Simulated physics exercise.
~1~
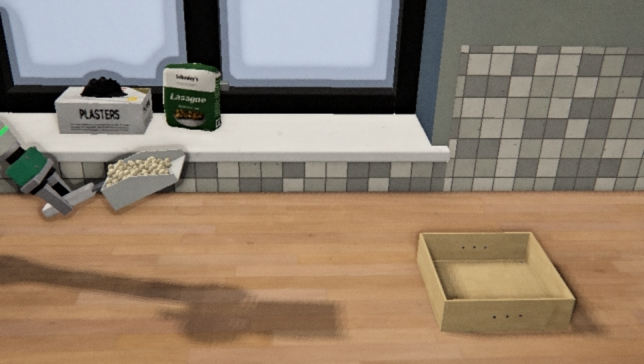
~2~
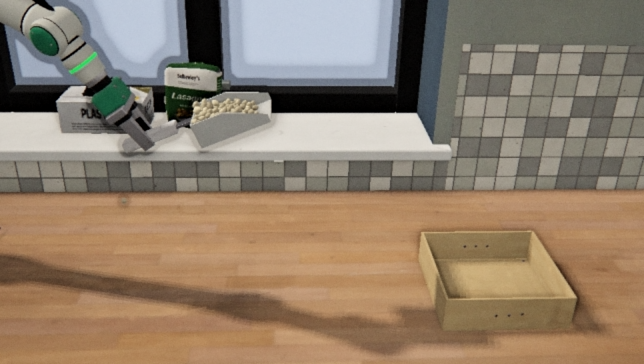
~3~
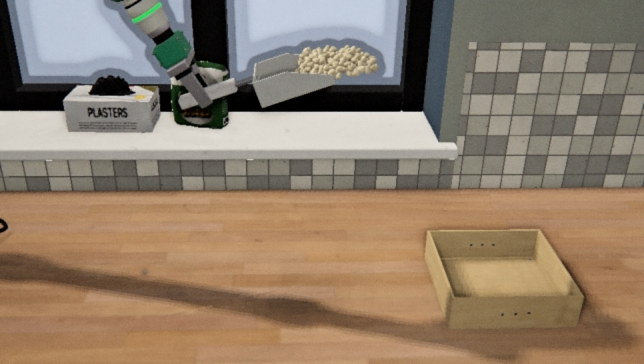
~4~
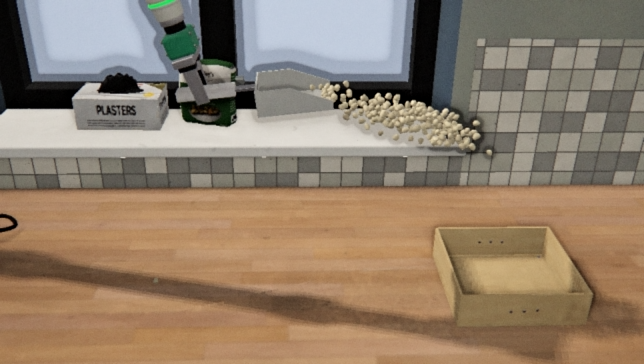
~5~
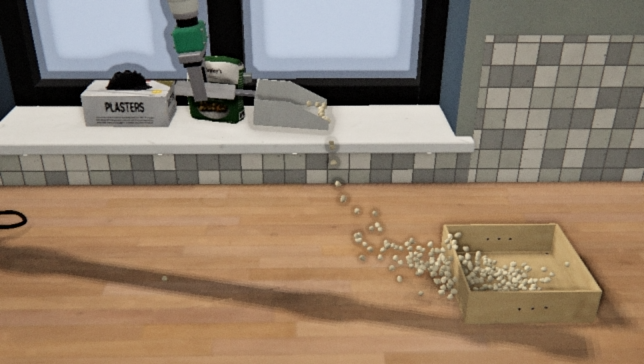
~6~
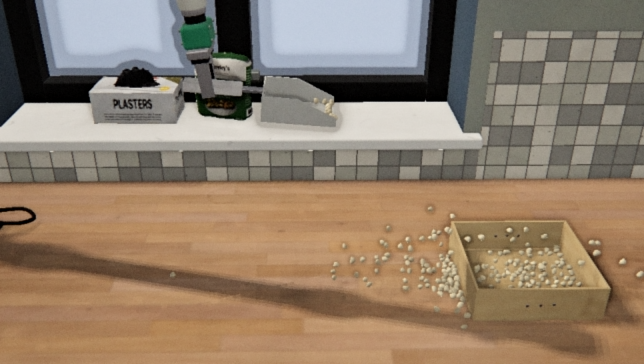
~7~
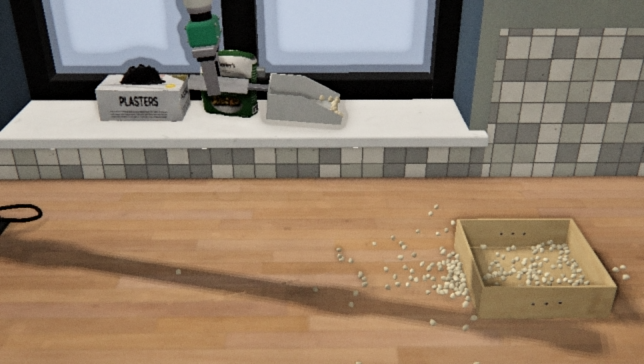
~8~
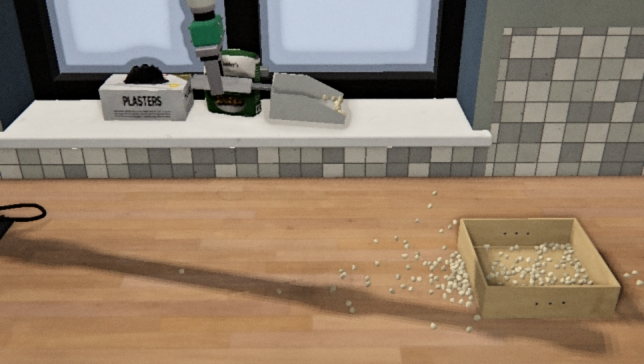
The clip opens with a robot arm holding a grey scoop heaped with pale beans above a wooden table, with an open wooden box to the right and a windowsill behind. The arm swings the scoop right and upward, tilting it back as the beans bunch toward its open front. The scoop then levels and eases back, and the load flies out ahead in a long stream. As it tips slightly forward, beans pour down into the box and around it, some bouncing across the table. The arm stops with many beans in the box, many scattered outside, mostly to its left, and a few still in the scoop.
